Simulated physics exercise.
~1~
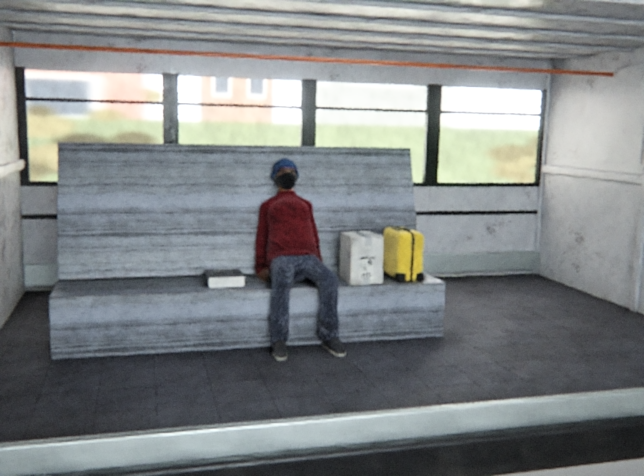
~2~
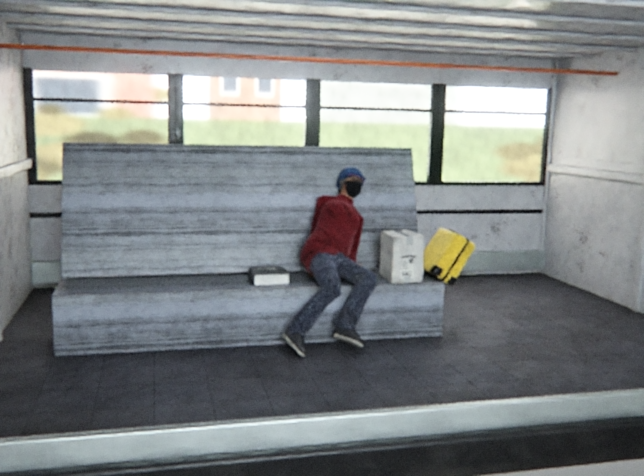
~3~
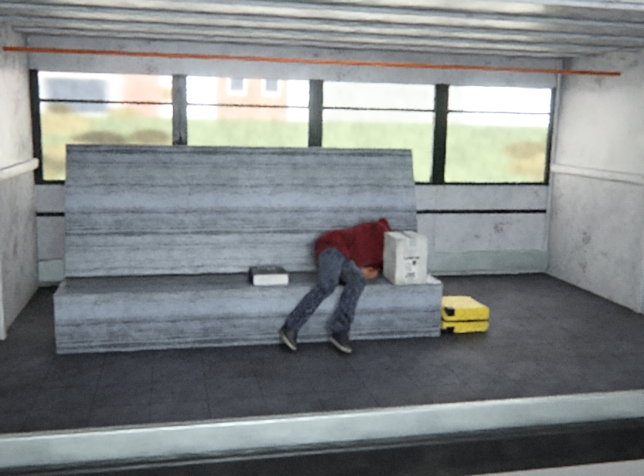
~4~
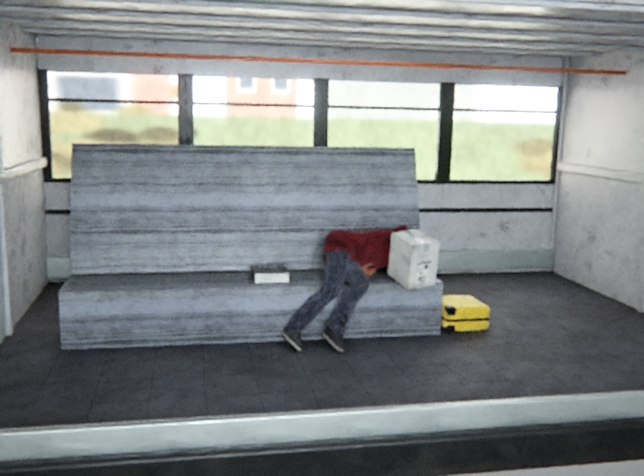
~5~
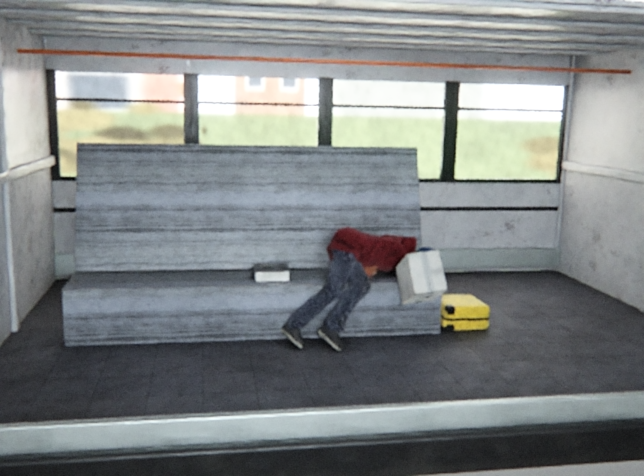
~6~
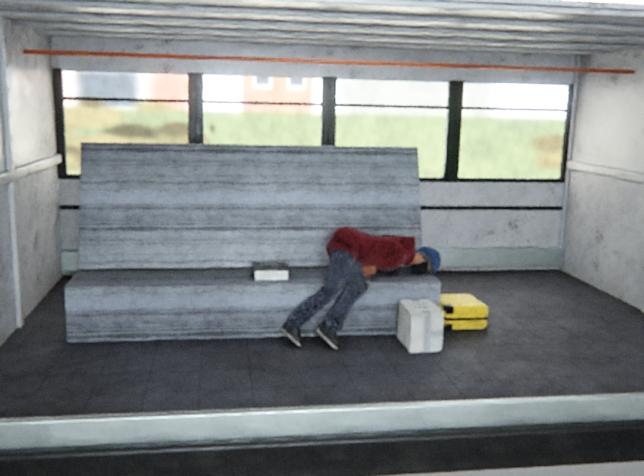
Inside a metro car, seen from its open side as the view drifts slightly, a limp commuter in a red top, jeans and blue cap sits on a long grey bench. A flat grey folder lies to the left, with a white pack and a yellow case standing to the right. Everything loose shifts right, and the yellow case tips off the bench end onto the floor. The commuter slumps sideways behind the white pack, which slides on, tilts over the edge and drops too. The commuter ends slumped along the seat, hips still on it, and the folder stays on the bench.
